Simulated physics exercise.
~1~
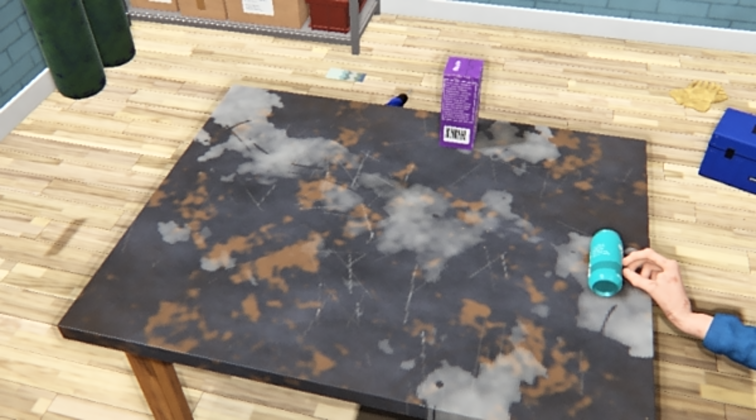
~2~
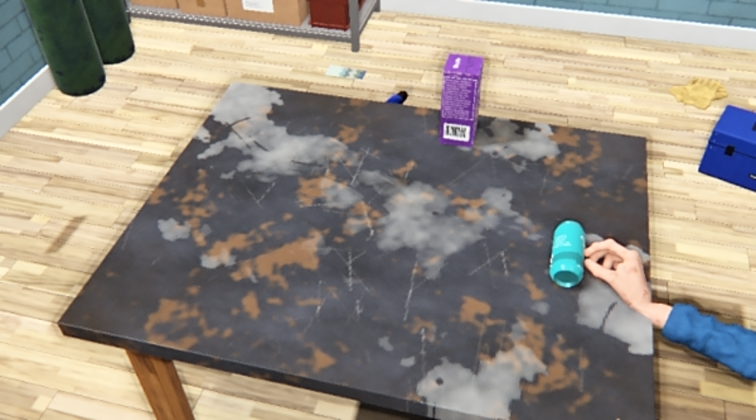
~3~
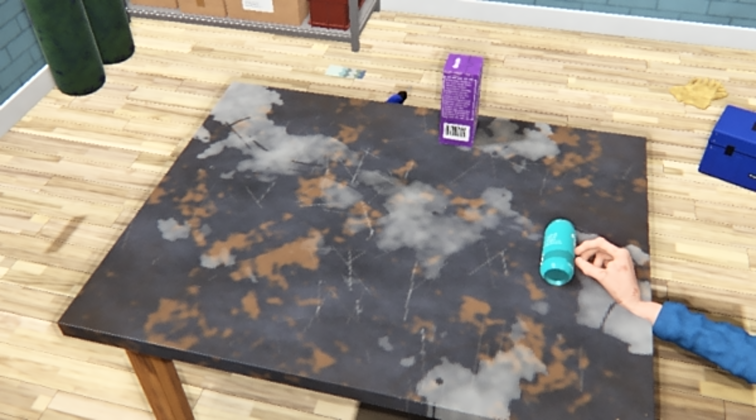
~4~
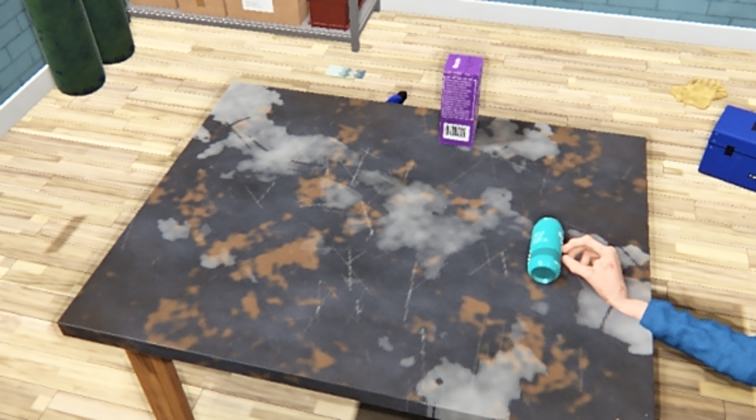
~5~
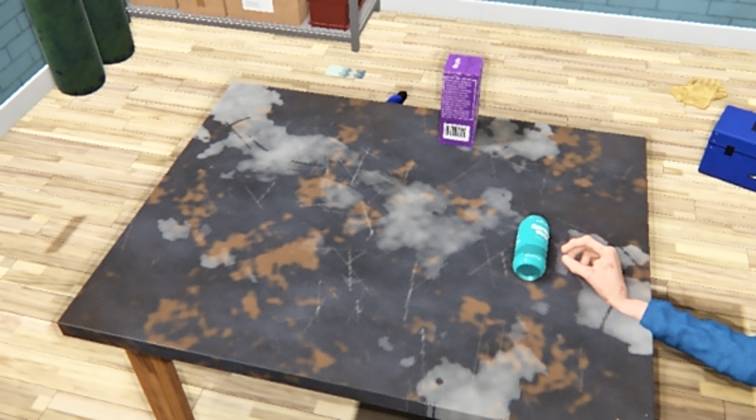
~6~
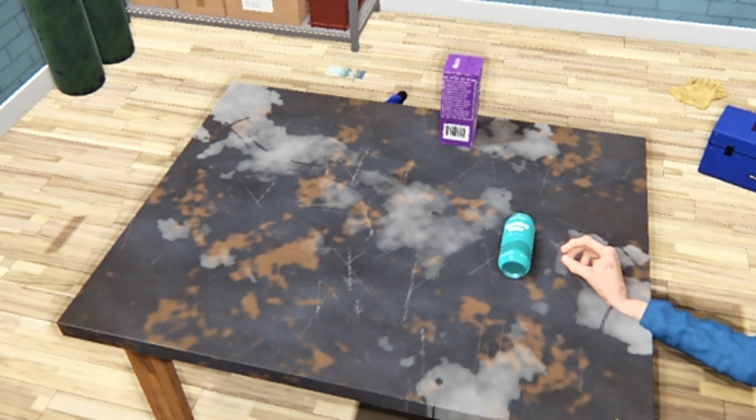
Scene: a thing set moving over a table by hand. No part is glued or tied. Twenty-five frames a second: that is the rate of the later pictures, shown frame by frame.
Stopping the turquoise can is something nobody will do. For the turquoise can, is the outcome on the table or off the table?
Oh, it parts company with the table this time.
Then, 0.30 s on from there, turquoise can shifted well along near (416, 229).
Then, 0.80 s on from there, turquoise can shifted well along near (268, 203).
Then, 1.30 s on from there, turquoise can now off the table.
Then, 1.60 s on from there, things are still on the move.
In the end, off the table, turquoise can.
